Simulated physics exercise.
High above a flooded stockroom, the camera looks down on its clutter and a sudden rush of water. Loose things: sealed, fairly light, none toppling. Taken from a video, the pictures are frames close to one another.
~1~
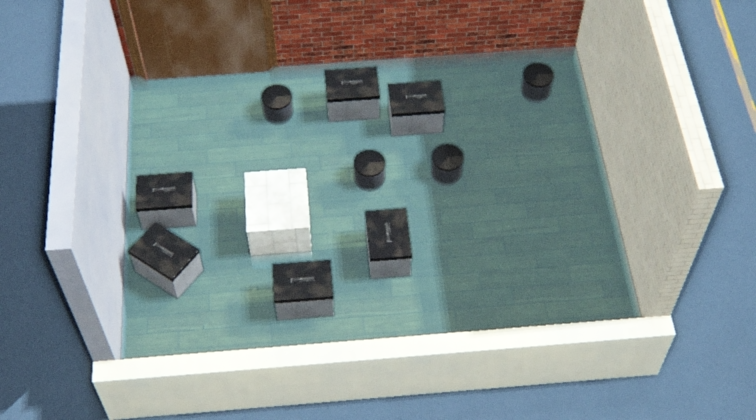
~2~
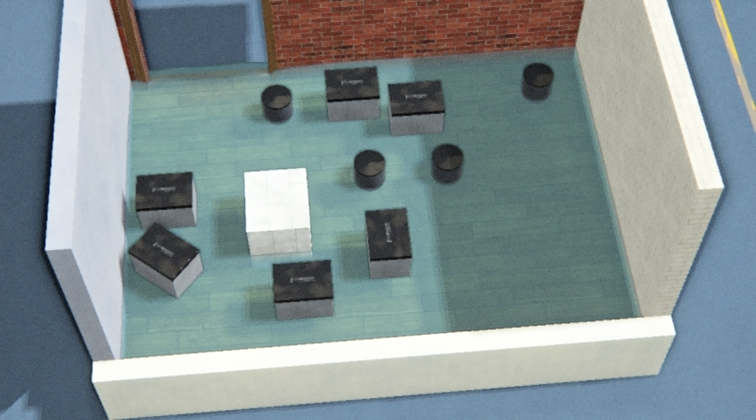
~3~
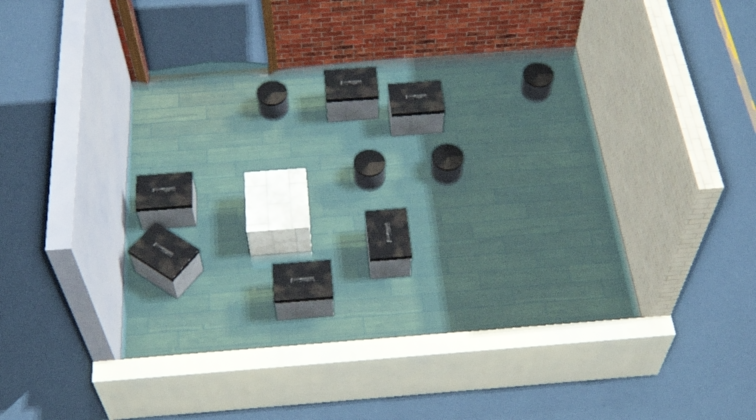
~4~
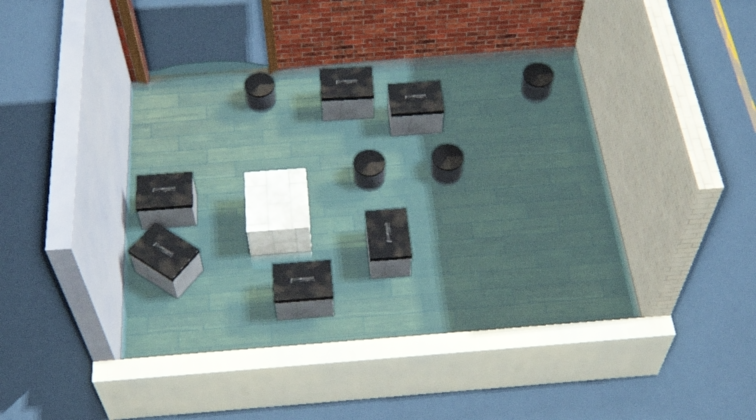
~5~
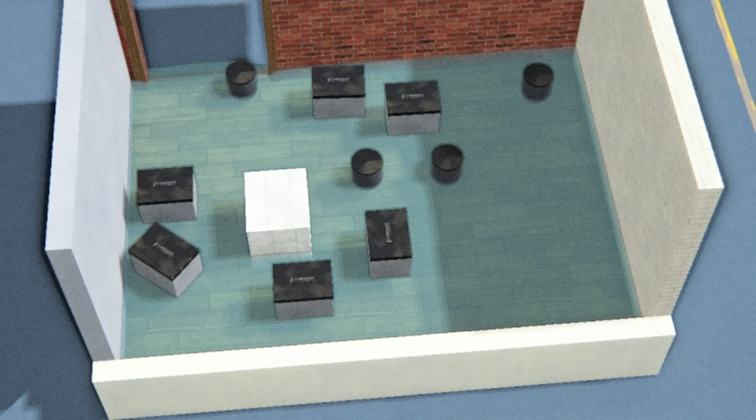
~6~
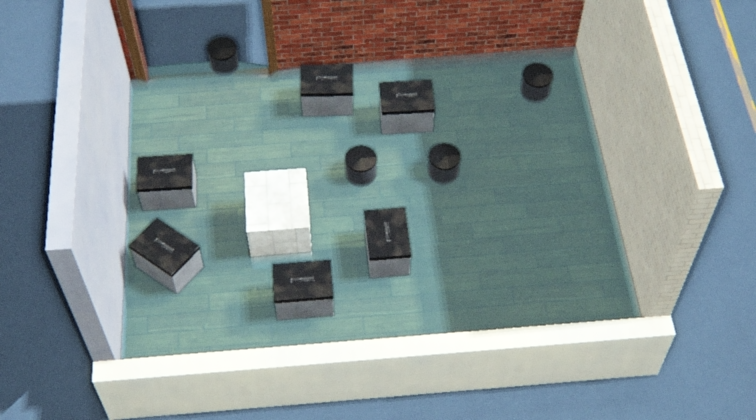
In a flooded room, the door opening clears and floating dark containers drift toward it.
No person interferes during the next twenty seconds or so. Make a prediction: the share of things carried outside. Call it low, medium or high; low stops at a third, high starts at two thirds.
High.
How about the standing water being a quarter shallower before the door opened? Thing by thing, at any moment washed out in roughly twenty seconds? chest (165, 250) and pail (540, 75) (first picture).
First object: Carried off; second object: Never leaves.
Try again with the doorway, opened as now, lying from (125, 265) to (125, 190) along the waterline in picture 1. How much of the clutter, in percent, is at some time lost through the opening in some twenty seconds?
70 per cent.
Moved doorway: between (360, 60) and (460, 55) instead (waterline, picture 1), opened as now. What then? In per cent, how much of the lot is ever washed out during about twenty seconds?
Roughly 70 per cent.
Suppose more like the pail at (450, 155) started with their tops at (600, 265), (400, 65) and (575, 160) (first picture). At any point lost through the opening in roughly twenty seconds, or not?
The three, in sequence: Remains behind, departs and remains behind.
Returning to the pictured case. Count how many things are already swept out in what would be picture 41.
7 in all.
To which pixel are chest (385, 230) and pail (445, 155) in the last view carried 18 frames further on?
I'd expect them close to (330, 185) and (319, 103).
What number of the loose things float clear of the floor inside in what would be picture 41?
I count 3.
A moment on, 2 of 10 are out; 8 afloat.
Next, 5 of 10 are out; 5 afloat.
Later, 7 of 10 are out; 3 afloat.
In the end, 9 of 10 are out; 1 afloat.
